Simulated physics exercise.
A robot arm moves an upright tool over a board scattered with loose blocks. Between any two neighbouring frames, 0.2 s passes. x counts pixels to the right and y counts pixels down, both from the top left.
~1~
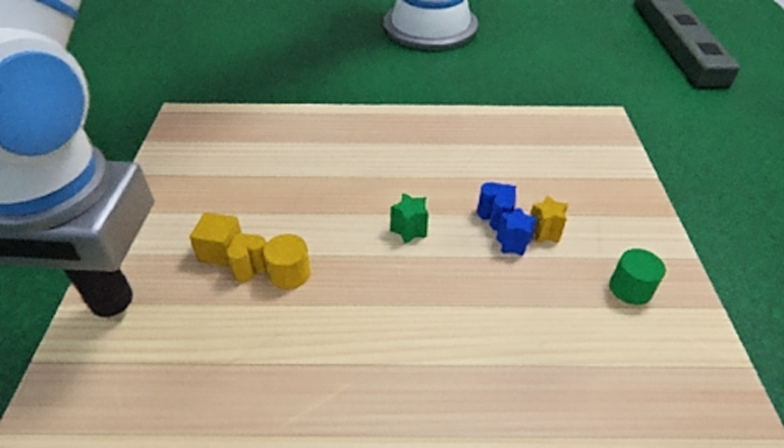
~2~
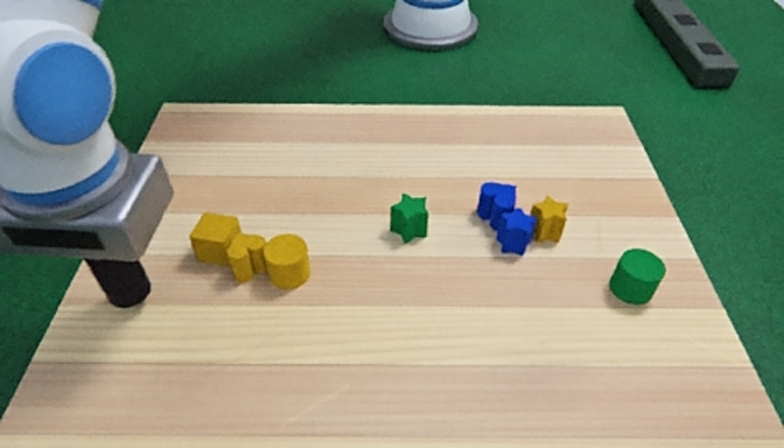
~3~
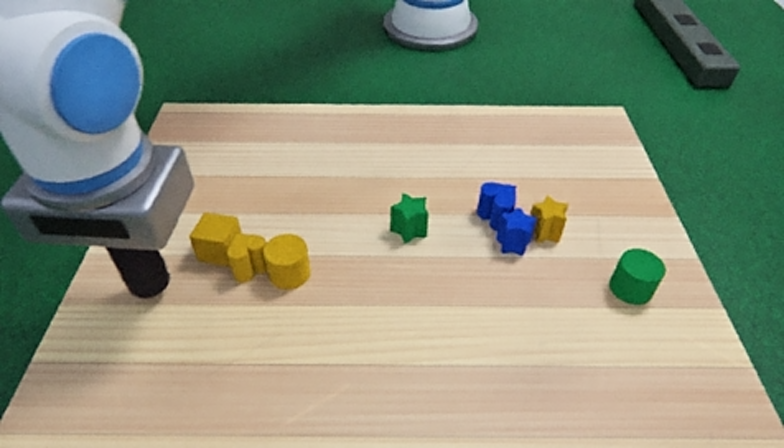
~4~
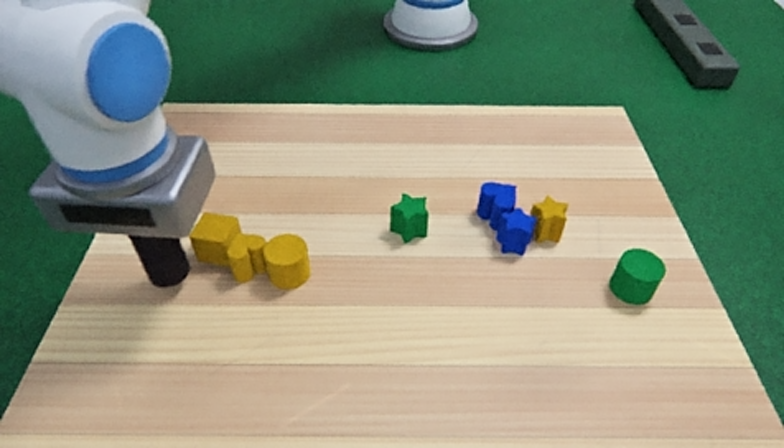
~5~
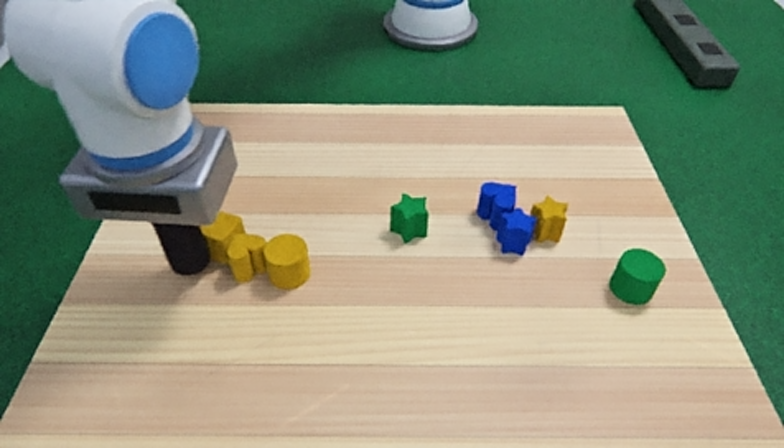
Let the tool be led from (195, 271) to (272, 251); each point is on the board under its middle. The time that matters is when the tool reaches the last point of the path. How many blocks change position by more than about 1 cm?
My answer is three or more.
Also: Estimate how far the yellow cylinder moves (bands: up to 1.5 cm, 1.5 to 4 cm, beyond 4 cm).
Between 1.5 and 4 cm.
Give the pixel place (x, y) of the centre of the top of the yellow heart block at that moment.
(299, 232)
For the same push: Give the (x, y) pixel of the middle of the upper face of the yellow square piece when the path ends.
My prediction: (242, 205).
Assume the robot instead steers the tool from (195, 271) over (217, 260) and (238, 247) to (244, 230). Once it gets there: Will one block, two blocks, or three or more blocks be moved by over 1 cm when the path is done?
Answer: One block.
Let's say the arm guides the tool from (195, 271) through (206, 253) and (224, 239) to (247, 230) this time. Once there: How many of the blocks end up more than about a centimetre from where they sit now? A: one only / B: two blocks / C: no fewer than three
Choice A: One only.
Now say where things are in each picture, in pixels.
In the first frame, tool's lower end (112, 301); yellow square piece (213, 226); yellow heart block (245, 244); yellow cylinder (285, 249).
In the second frame, tool (131, 293); blocks still.
In the third frame, tool (150, 283); blocks still.
In the fourth frame, tool (170, 273); blocks still.
In the fifth frame, tool (191, 262); yellow square piece (217, 224); yellow heart block (245, 244); yellow cylinder (285, 249).
On the path given first. Halfway along, tool (231, 251); yellow square piece (238, 209), turned 20° anticlockwise; yellow heart block (259, 241); yellow cylinder (296, 250).
At the end, tool (270, 242); yellow square piece (242, 205), turned 35° anticlockwise; yellow heart block (299, 232); yellow cylinder (316, 252).
